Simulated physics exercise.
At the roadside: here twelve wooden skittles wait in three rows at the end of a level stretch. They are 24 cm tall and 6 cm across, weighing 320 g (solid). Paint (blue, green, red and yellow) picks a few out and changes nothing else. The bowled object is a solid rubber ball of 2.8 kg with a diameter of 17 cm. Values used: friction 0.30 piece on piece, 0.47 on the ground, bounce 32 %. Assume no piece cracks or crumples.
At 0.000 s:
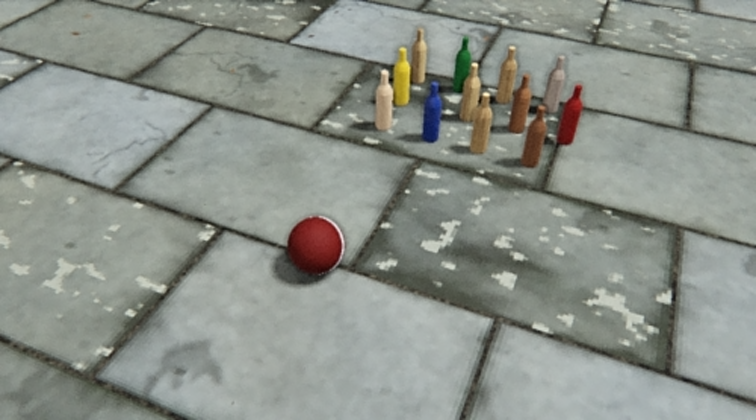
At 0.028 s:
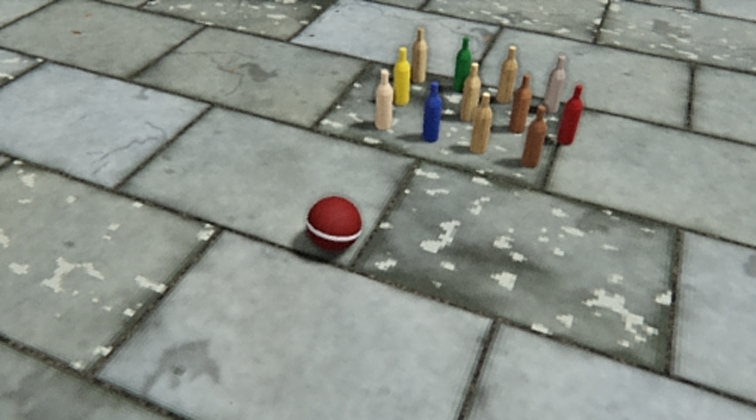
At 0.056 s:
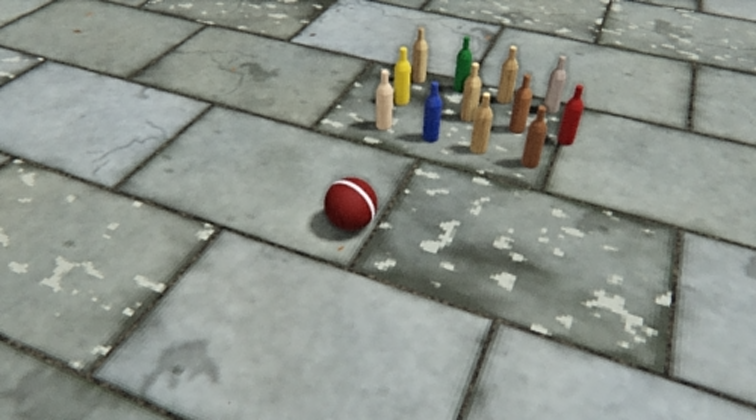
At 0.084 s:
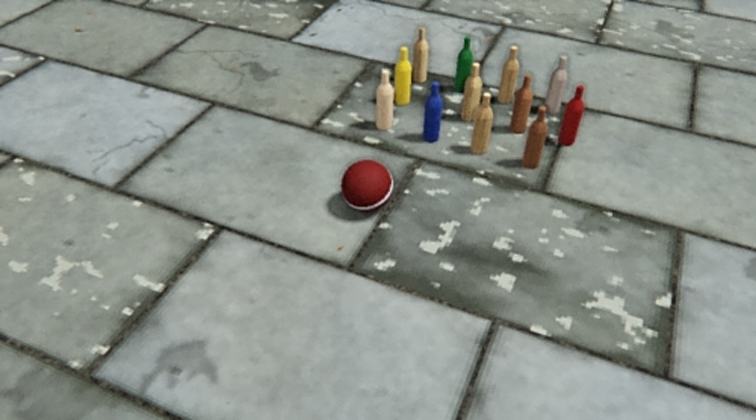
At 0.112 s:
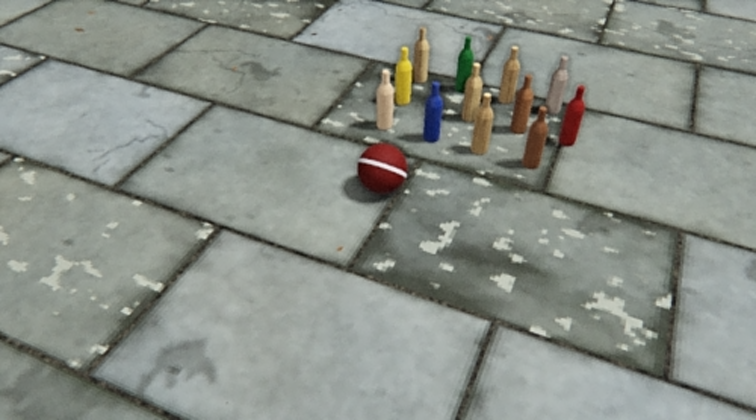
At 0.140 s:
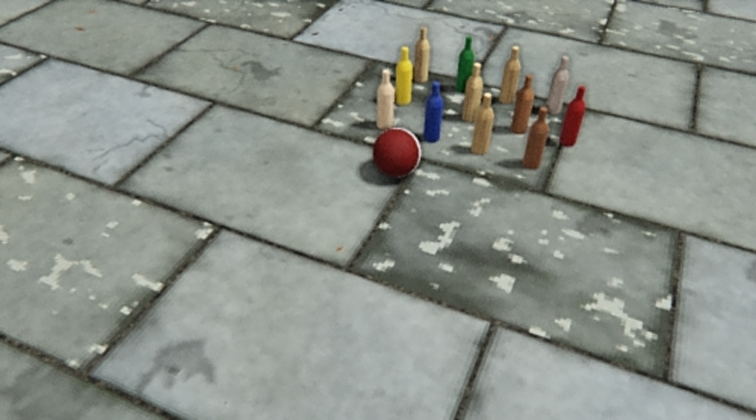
A red ball with a white stripe rolled across gray stone paving, moving away and a little to the right, drawing steadily closer to a cluster of colorful bottle-shaped skittles that all stood still.
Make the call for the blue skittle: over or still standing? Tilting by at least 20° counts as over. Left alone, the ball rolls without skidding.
My call: Over.
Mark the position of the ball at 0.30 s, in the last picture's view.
Near (455, 85).
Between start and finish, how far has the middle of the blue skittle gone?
Distance start to end: Approx. 140 cm.
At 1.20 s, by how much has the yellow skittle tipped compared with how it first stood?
It sits at about 0 degrees.
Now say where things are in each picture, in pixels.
In the first frame (places mark the middle of the side facing us; the camera moves round a little), ball (316, 246) 76 cm before the front row; blue skittle (435, 116); red skittle (569, 118); green skittle (463, 68); nothing disturbed.
Ball (334, 224) 66 cm before the front row; blue skittle (435, 116), in the second frame.
Ball (351, 204) 56 cm before the front row; blue skittle (435, 116), in the third frame.
Ball (367, 186) 45 cm before the front row; blue skittle (436, 116), in the fourth frame.
Ball (382, 169) 35 cm before the front row; blue skittle (436, 116), in the fifth frame.
Ball (397, 153) 25 cm before the front row; blue skittle (436, 116); yellow skittle (407, 79); green skittle (466, 68); nothing disturbed, in the sixth frame.
After 0.30 s, ball still moving; none of the 12 skittles over, 3 disturbed; blue skittle leaning 10°; green skittle leaning 15°.
After 0.48 s, ball still moving; 3 of the 12 skittles over; blue skittle lying flat; green skittle leaning 47°.
After 0.74 s, ball still moving; 4 of the 12 skittles over; blue skittle lying flat; green skittle lying flat.
By the end (1.4 s), ball rolling away; 4 of the 12 skittles over; blue skittle lying flat; green skittle lying flat; yellow skittle unmoved. As the last picture would show them, middles, blue skittle near (587, 8).
